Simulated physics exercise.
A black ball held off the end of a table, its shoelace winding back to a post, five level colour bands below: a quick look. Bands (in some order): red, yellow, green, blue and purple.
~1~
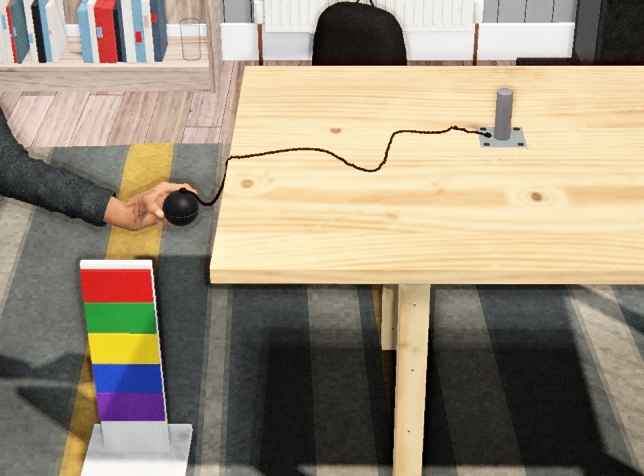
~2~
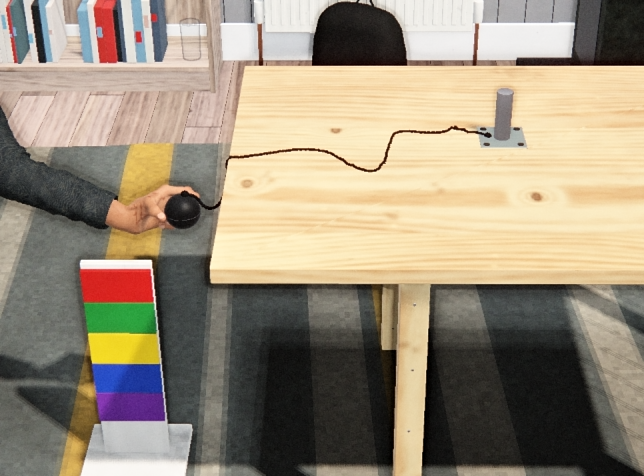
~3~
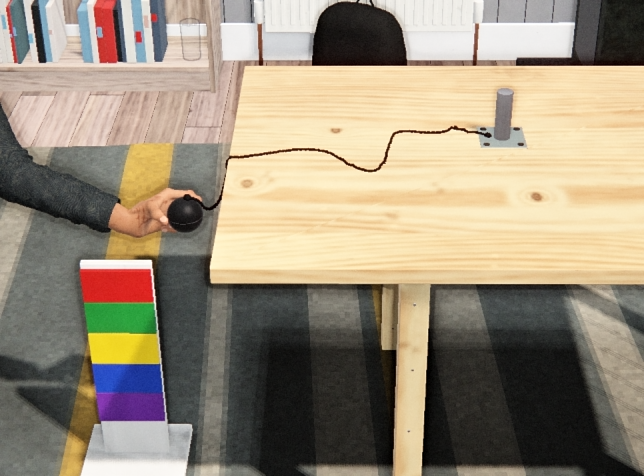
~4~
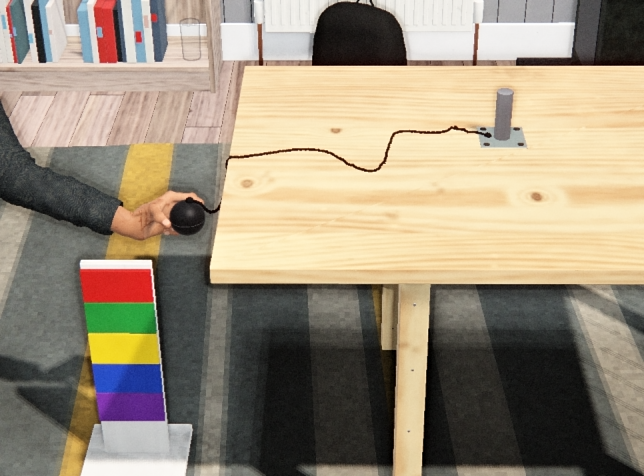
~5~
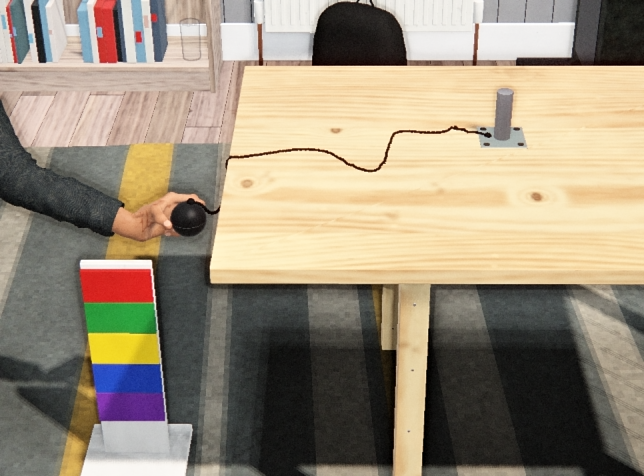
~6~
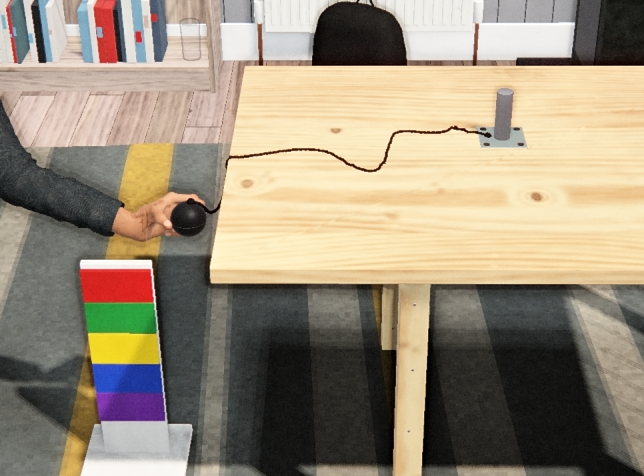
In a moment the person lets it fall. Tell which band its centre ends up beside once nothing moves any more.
Beside the yellow band.
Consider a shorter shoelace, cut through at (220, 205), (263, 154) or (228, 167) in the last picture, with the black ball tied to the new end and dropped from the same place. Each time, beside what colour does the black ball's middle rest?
First try: Green; second try: Above them all; third try: Red.
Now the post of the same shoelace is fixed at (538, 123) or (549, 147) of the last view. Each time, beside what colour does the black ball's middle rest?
Try one - green; try two - green.
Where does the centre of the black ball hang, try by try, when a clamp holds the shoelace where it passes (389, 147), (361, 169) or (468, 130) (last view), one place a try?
Try one gives (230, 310), try two (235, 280), and try three (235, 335).
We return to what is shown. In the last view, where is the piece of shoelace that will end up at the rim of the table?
(327, 152), give or take.
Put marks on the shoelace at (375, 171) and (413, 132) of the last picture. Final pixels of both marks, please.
(289, 153) and (391, 145), approximately.
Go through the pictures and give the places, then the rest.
Black ball (181, 208); red (117, 287); green (120, 319); yellow (124, 350); blue (127, 380); purple (131, 408), in the first frame.
Black ball (183, 211); shoelace through (456, 127) (393, 136) (375, 171) (309, 149) (228, 164), in the second frame.
Black ball (185, 215), in the third frame.
Black ball (187, 218); shoelace through (456, 127) (393, 136) (375, 171) (309, 149) (228, 164), in the fourth frame.
Black ball (188, 219), in the fifth frame.
Black ball (188, 219); shoelace through (456, 127) (393, 136) (375, 171) (309, 149) (228, 164), in the sixth frame.
Soon after, ball near (238, 320); level with green.
Then, ball near (228, 337); level with yellow.
At rest, ball near (236, 338); level with yellow. Its middle rests at the yellow band.
